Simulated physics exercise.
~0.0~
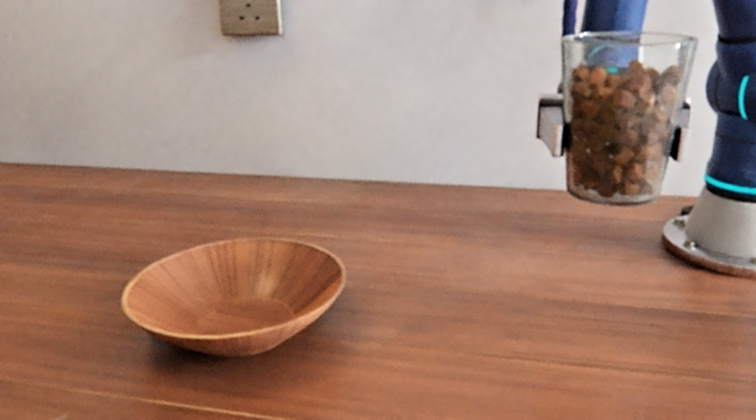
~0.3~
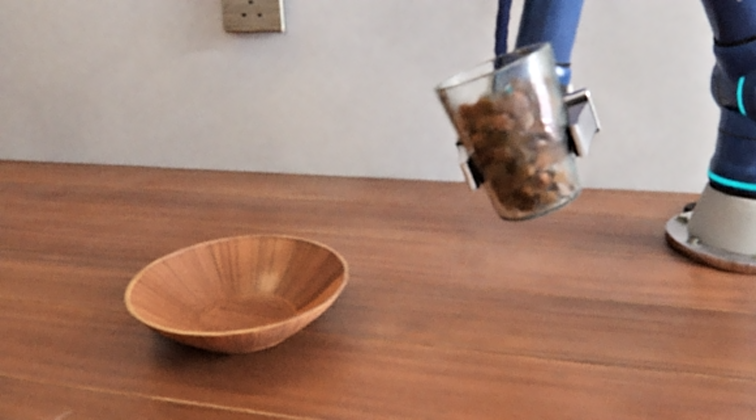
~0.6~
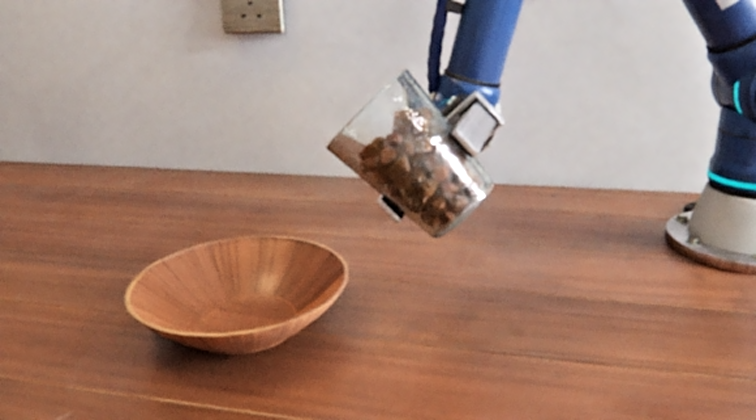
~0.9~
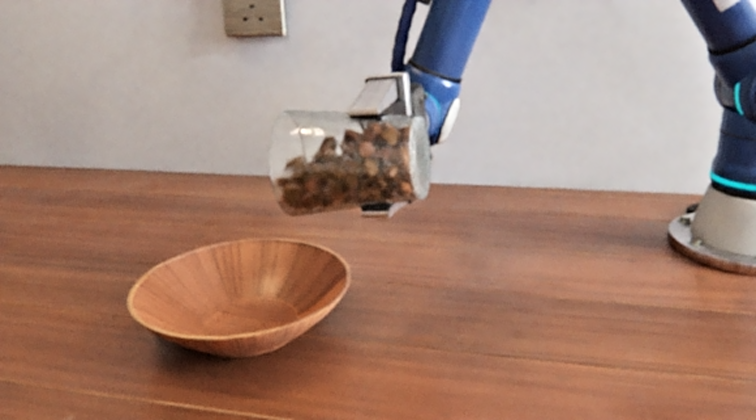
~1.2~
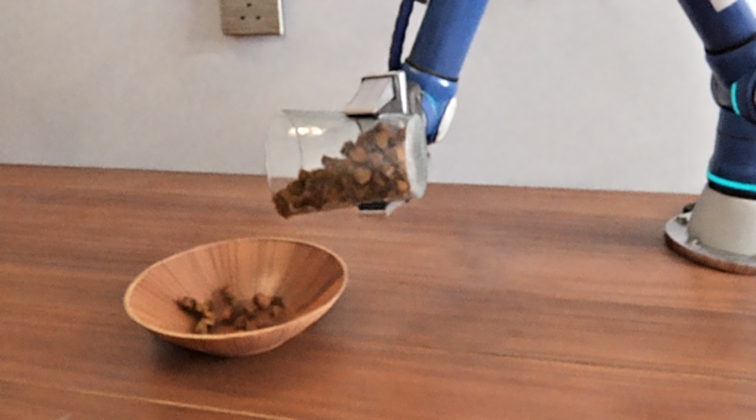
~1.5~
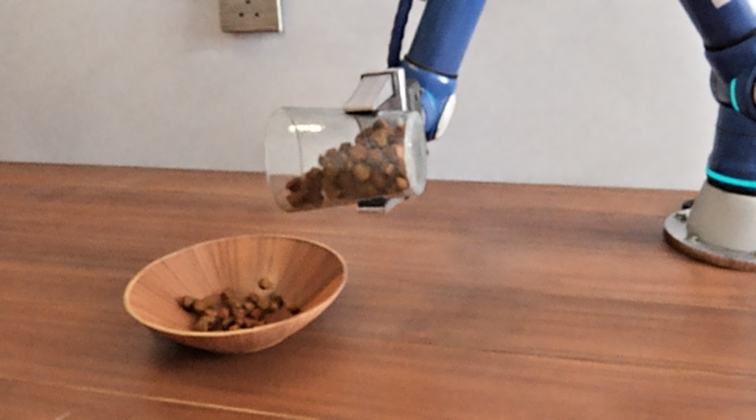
A blue robot arm grips a clear glass beaker of brown pet food pellets above a reddish-brown wooden table, seen from the front and slightly above against a pale wall with a socket. A shallow wooden bowl rests at the left, empty. The arm carries the beaker leftward, tipping it steadily until it lies on its side near the bowl, the pellets still inside. It then tilts slightly further, and some pellets drop into the bowl. A few more follow, and the beaker stays tipped, with most pellets still inside and a small pile in the bowl.
